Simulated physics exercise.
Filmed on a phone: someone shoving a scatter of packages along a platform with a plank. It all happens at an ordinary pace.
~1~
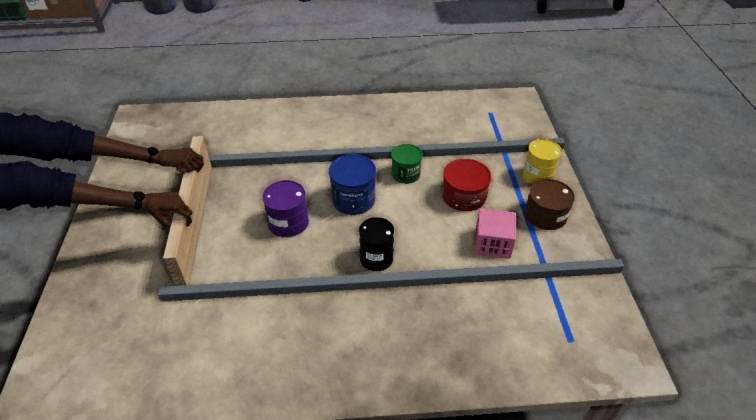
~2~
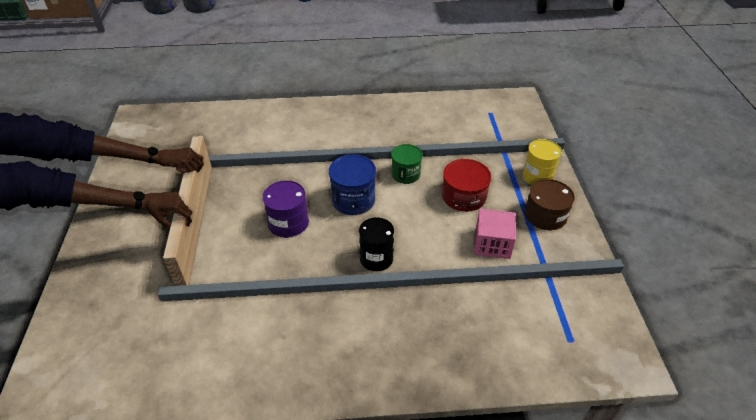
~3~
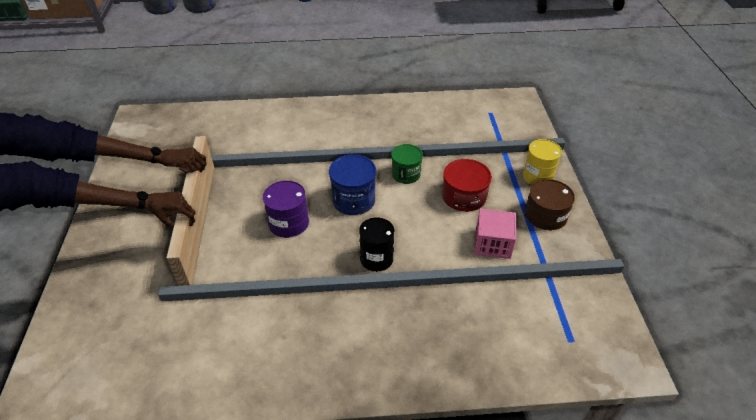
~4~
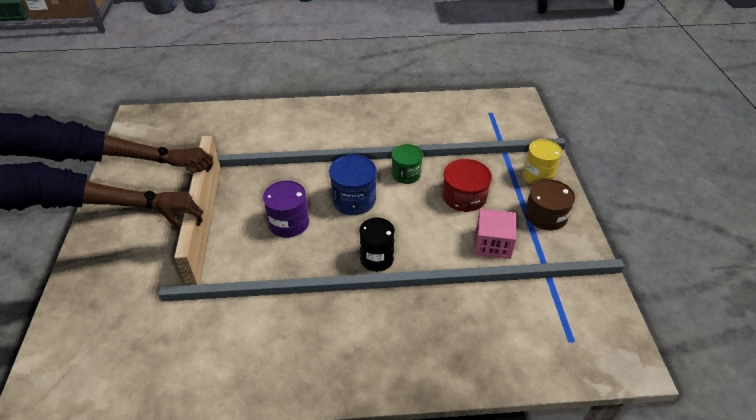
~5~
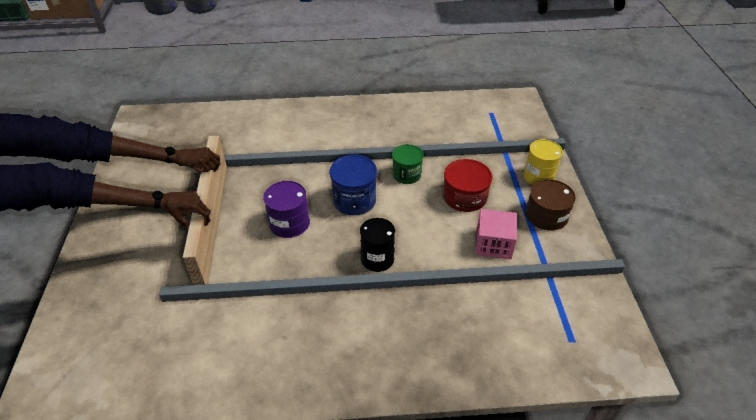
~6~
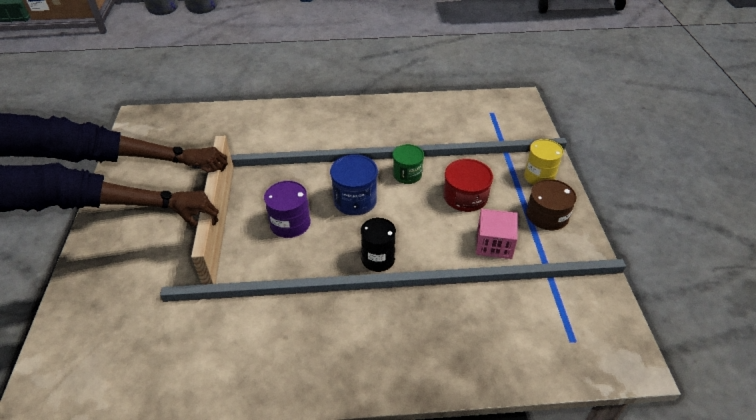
A wooden plank, gripped by two hands at the left end of a tabletop, sits still at first between two grey rails. The hands then slide it slowly a short way right, narrowing the gap to the purple canister, while the scattered colourful containers and pink crate stay in place.
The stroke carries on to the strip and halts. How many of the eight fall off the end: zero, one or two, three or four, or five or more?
The number that fall off is one or two.
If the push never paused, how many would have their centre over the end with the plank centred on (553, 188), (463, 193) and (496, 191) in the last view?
The counts: 4, 0 and 0.
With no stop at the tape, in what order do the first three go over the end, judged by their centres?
In order: The brown canister, then the red pail, then the yellow canister.
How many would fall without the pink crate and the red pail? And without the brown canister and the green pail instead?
First 0, then 0.
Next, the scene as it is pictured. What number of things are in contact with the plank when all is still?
It touches 4.
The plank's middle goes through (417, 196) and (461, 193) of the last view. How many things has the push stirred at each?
First 5, then 7.
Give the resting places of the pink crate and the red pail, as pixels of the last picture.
The pink crate at (587, 228), the red pail at (586, 191).
Early on, none off yet; yellow canister at rest near (543, 163); brown canister at rest near (551, 205); pink crate at rest near (497, 234).
A while later, none off yet; yellow canister at rest near (543, 163); brown canister travelled a little near (572, 210); pink crate travelled about its own width near (528, 233).
Finally, the number that fall off is one or two; lost, brown canister.
